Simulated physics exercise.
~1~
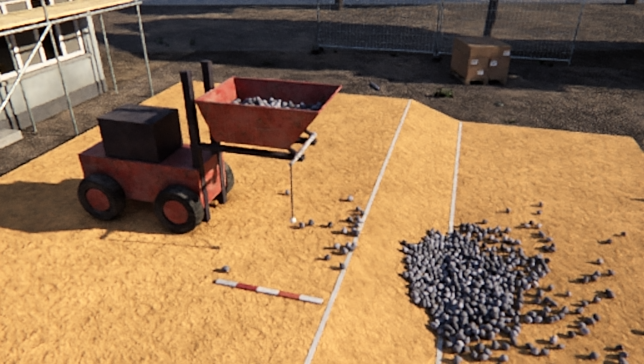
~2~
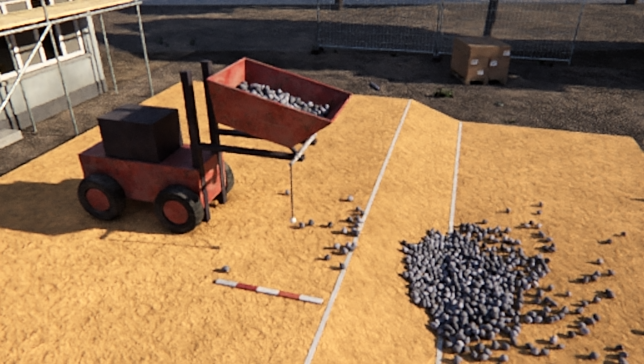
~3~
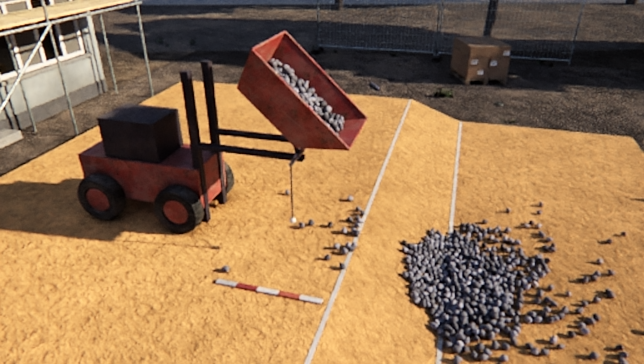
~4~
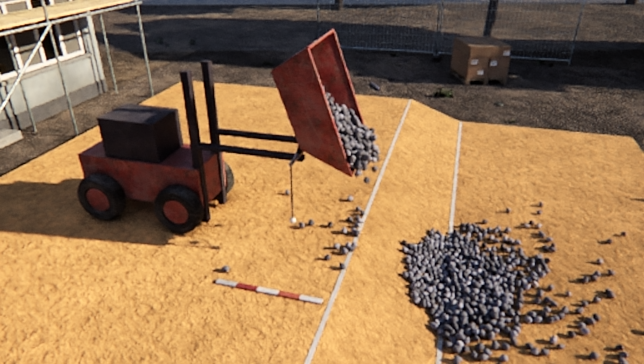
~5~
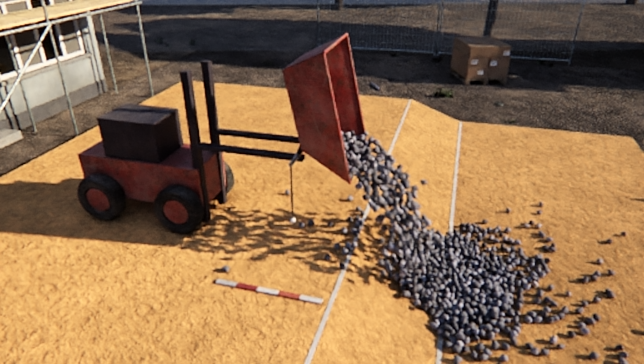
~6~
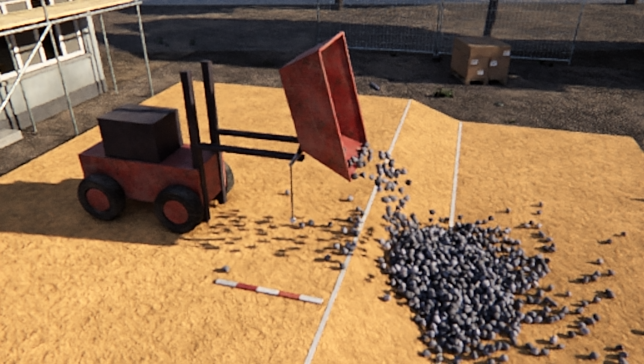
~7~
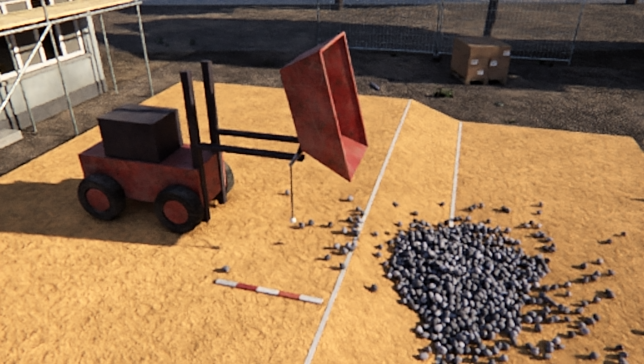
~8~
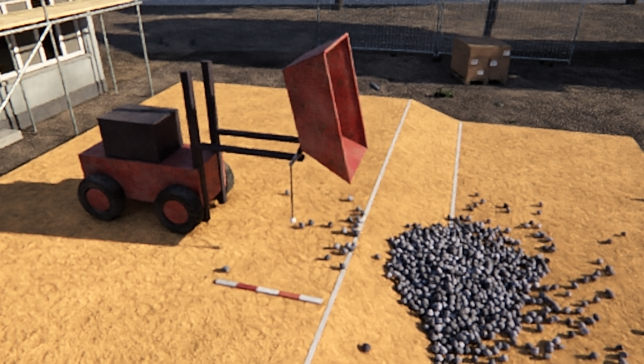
The video shows a red forklift on sandy ground tipping its raised red skip forward until grey stones pour down a low bank beside and onto an earlier heap, after which the emptied skip stays steeply tilted above a larger, spread-out pile.
